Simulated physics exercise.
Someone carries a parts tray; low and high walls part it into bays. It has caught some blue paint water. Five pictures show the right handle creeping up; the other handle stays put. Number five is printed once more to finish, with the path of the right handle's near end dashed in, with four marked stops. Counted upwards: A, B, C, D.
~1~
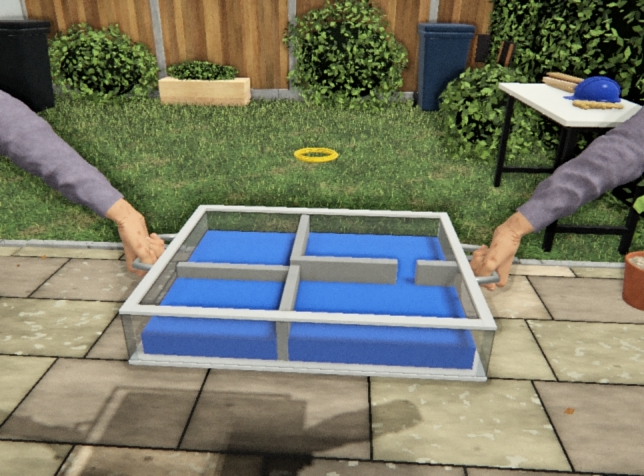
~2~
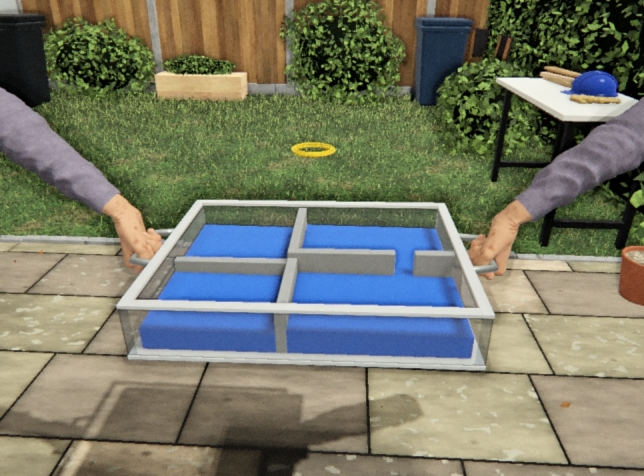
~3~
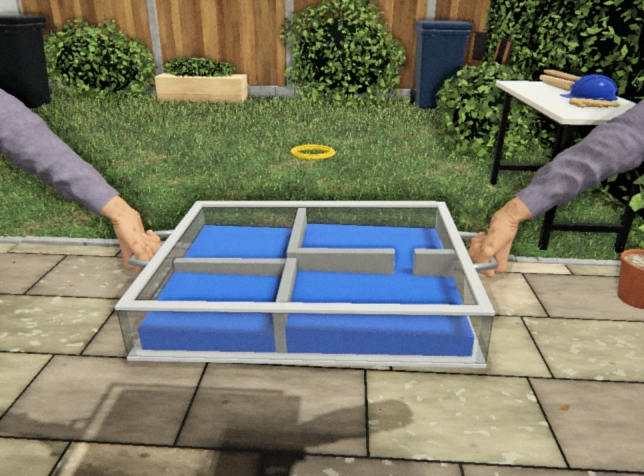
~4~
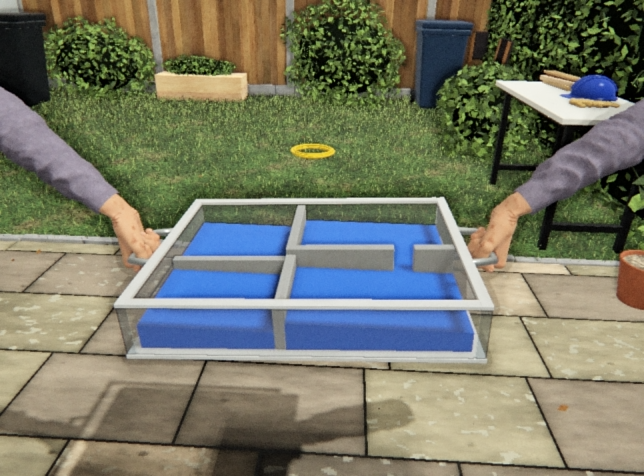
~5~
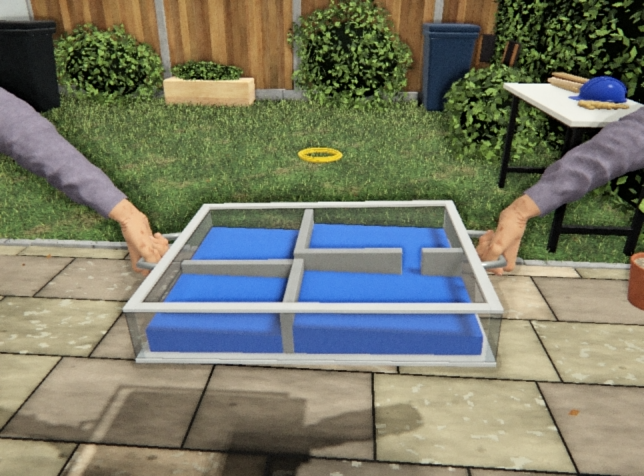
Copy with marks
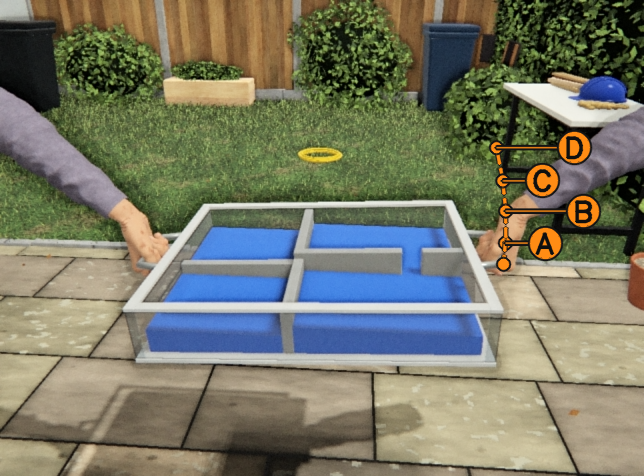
Two hands hold a divided tray of blue liquid, tilting it very slightly left.
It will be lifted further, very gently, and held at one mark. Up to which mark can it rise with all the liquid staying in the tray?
Mark C just does it.
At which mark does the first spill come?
D it is.
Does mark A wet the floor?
No, that is safe.
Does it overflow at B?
No, that is safe.
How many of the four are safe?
Three of them.
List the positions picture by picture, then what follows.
The tray is level; deepest in the back right bay, at (372, 256), shallowest in the front left; right handle at (488, 264), in the first frame.
Tipped about 1° down to the left; no wall is crossed; right handle at (486, 253), in the second frame.
Tipped about 2° down to the left; no wall is crossed; right handle at (486, 250), in the third frame.
Tipped about 3° down to the left; no wall is crossed; right handle at (486, 246), in the fourth frame.
Tipped about 3° down to the left; deepest in the back right bay, at (378, 247), shallowest in the front left; right handle at (495, 248), in the fifth frame.
In orange, A at (505, 243); B at (505, 211); C at (502, 180); D at (496, 147).
For mark A, nothing spills; the back right bay holds the most.
For mark B, nothing spills; the back right bay holds the most.
For mark C, nothing spills; the back left bay holds the most.
For mark D, about 5 % goes over the rim.
